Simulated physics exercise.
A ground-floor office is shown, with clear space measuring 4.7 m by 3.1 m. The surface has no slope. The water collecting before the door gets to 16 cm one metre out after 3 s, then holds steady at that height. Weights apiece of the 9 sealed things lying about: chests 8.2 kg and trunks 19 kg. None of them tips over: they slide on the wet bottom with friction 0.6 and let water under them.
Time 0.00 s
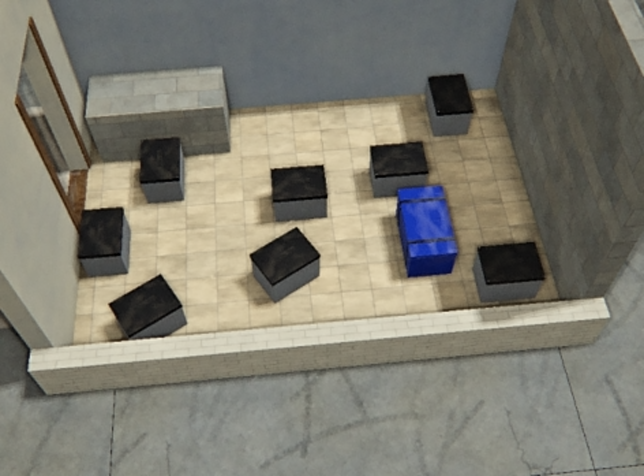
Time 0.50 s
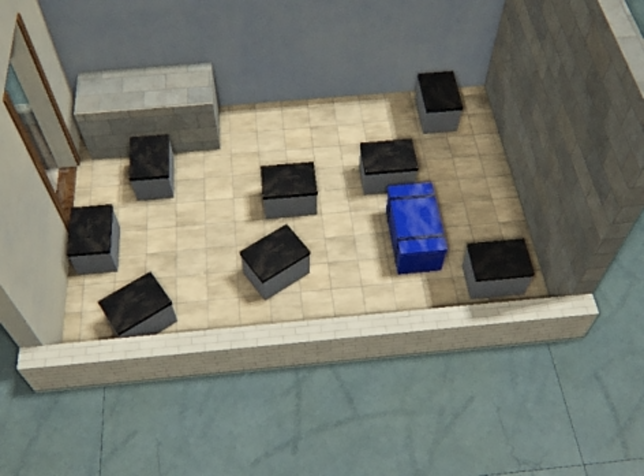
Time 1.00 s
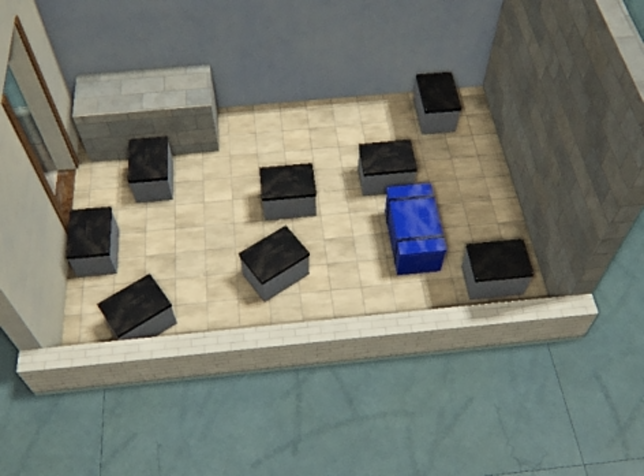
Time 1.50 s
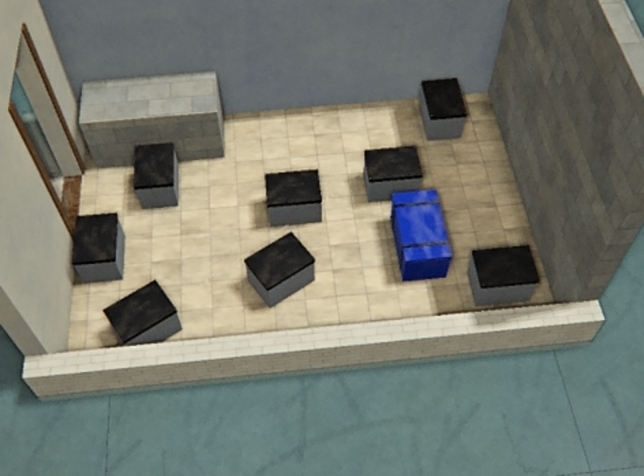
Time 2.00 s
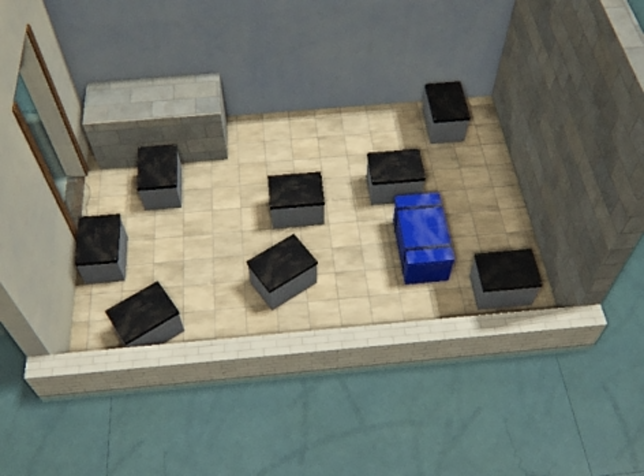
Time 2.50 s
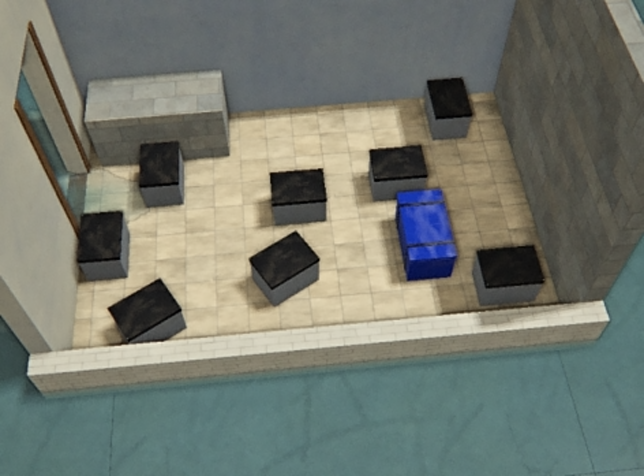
At the start, a blue trunk and eight black-topped grey chests stand on the dry tiled floor of a walled office, with bare grey ground outside. Blue-green water then covers the ground outside, and later a thin, small patch spreads inside the doorway at left, while the trunk and chests stay put.
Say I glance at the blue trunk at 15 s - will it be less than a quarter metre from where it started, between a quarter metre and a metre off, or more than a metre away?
You'll find it between a quarter metre and a metre off.
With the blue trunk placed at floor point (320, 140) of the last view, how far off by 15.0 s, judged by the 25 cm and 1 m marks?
It is nudged along.
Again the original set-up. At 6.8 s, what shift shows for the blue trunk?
5 cm, give or take.
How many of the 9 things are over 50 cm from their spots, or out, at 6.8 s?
2.
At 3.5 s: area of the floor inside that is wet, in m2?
I'd estimate close to 2.0 m2.
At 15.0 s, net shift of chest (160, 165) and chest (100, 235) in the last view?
Respectively 120 and 10 centimetres.
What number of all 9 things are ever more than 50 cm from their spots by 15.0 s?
7 of them.
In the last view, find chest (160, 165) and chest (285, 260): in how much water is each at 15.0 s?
Some 9 cm at the first, some 7 cm at the second.
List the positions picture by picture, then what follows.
In the first picture, the blue trunk at (427, 220) rests on the ground; 0.0 m2 under water; 0 of 9 have shifted.
In the second picture, the blue trunk at (417, 217), on the bottom; 0.0 m2 under water; 0 of 9 have shifted.
In the third picture, the blue trunk at (416, 218), on the bottom; water covers 0.0 m2; 0 of 9 have shifted.
In the fourth picture, the blue trunk at (421, 224) rests on the ground; 0.0 m2 under water; 0 of 9 have shifted.
In the fifth picture, the blue trunk at (424, 227), on the bottom; 0.0 m2 under water; 0 of 9 have shifted.
In the sixth picture, the blue trunk at (426, 224) rests on the ground; water covers 0.4 m2; 0 of 9 have shifted.
After 3.5 s the blue trunk is near (426, 224), 0.0 m from its start, aground; 0 afloat.
After 6.8 s the blue trunk is near (431, 224), 0.0 m from its start, aground; 2 afloat.
After 11.0 s the blue trunk is near (446, 225), 0.2 m from its start, afloat; 7 afloat.
After 15.0 s the blue trunk is near (439, 278), 0.6 m from its start, afloat; 9 afloat.
